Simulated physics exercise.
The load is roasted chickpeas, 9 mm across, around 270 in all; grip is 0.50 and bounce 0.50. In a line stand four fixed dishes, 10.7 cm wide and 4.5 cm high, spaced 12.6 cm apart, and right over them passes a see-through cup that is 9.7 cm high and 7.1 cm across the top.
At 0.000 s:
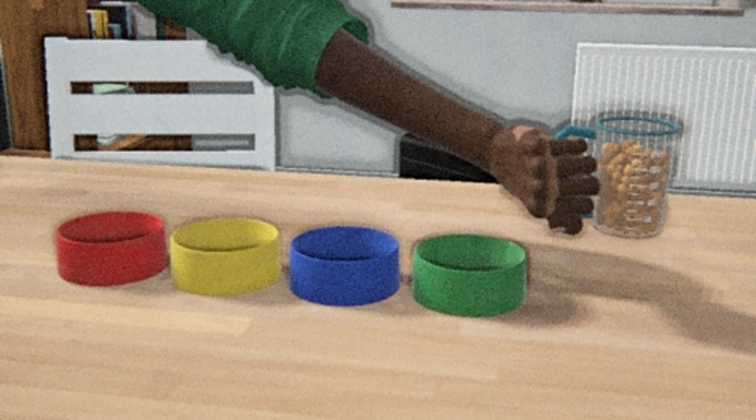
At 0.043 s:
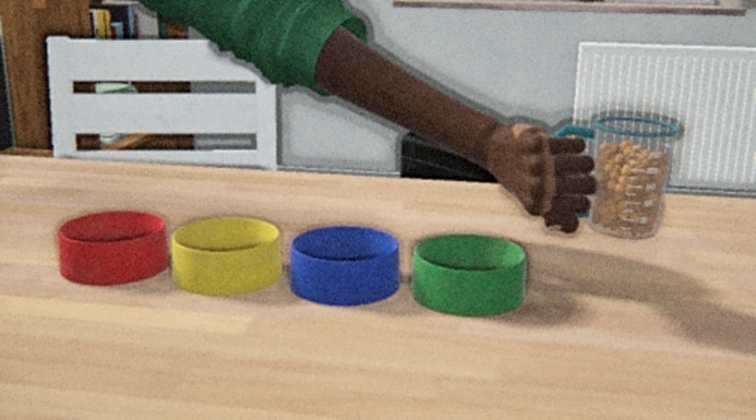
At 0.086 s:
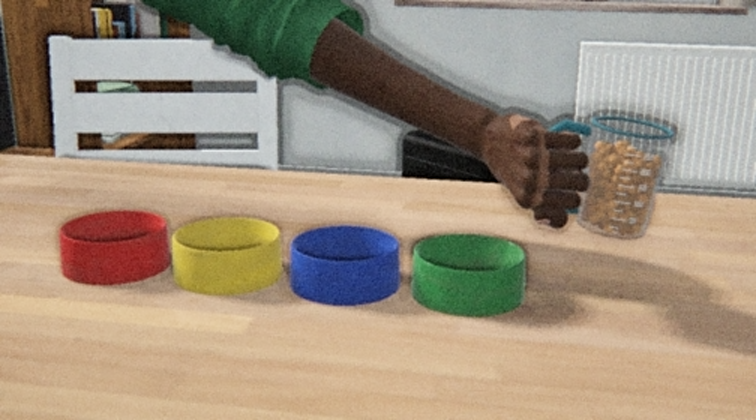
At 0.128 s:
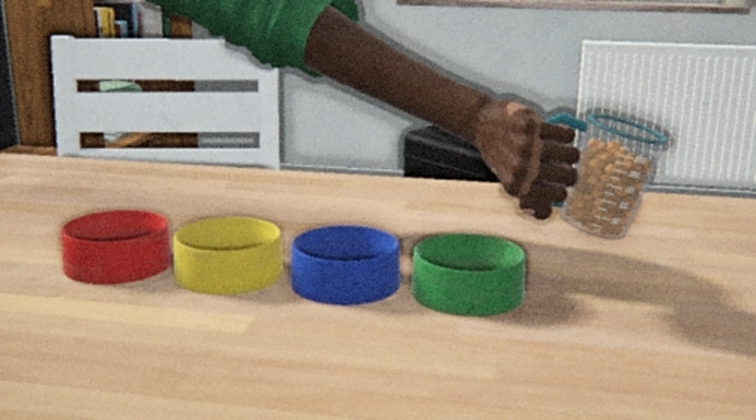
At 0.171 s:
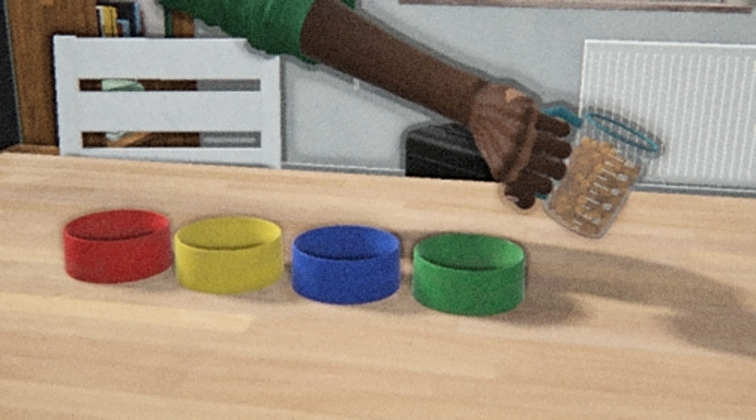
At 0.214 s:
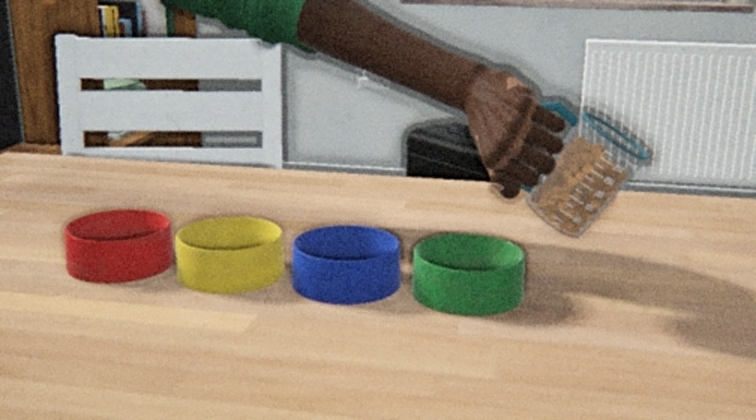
A hand tilting a clear cup of roasted chickpeas while moving it slightly left, behind red, yellow, blue and green dishes.
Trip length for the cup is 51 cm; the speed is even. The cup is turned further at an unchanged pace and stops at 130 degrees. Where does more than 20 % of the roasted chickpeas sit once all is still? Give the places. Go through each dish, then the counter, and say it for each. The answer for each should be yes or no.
Red - no, blue - no, green - yes, yellow - no, counter - no.
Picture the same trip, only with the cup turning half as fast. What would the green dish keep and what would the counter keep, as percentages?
Shares: Green dish 0, counter 20.
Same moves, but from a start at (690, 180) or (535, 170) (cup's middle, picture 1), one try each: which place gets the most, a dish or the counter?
In the first try green collects the most, and in the second it's blue.
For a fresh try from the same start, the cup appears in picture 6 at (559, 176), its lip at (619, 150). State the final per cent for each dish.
It'd finish with red at 0, blue at 50, green at 0 and yellow at 30.
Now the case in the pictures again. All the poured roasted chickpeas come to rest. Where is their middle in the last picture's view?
About (460, 277).
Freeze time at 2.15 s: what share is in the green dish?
About 85 per cent by then.
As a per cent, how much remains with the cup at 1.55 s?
About 0 %.
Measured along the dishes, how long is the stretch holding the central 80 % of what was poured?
I'd estimate close to 8 cm.
Then, at 1.02 s, tilt 130 degrees; cup holds 0 %, green 85 %.
Then, at 1.55 s, tilt 130 degrees; cup holds 0 %, green 85 %.
After 2.15 s, tilt 130 degrees; cup holds 0 %, green 85 %.
At rest (2.5 s), red 0 %, blue 0 %, green 85 %, yellow 0 %, counter 15 %.
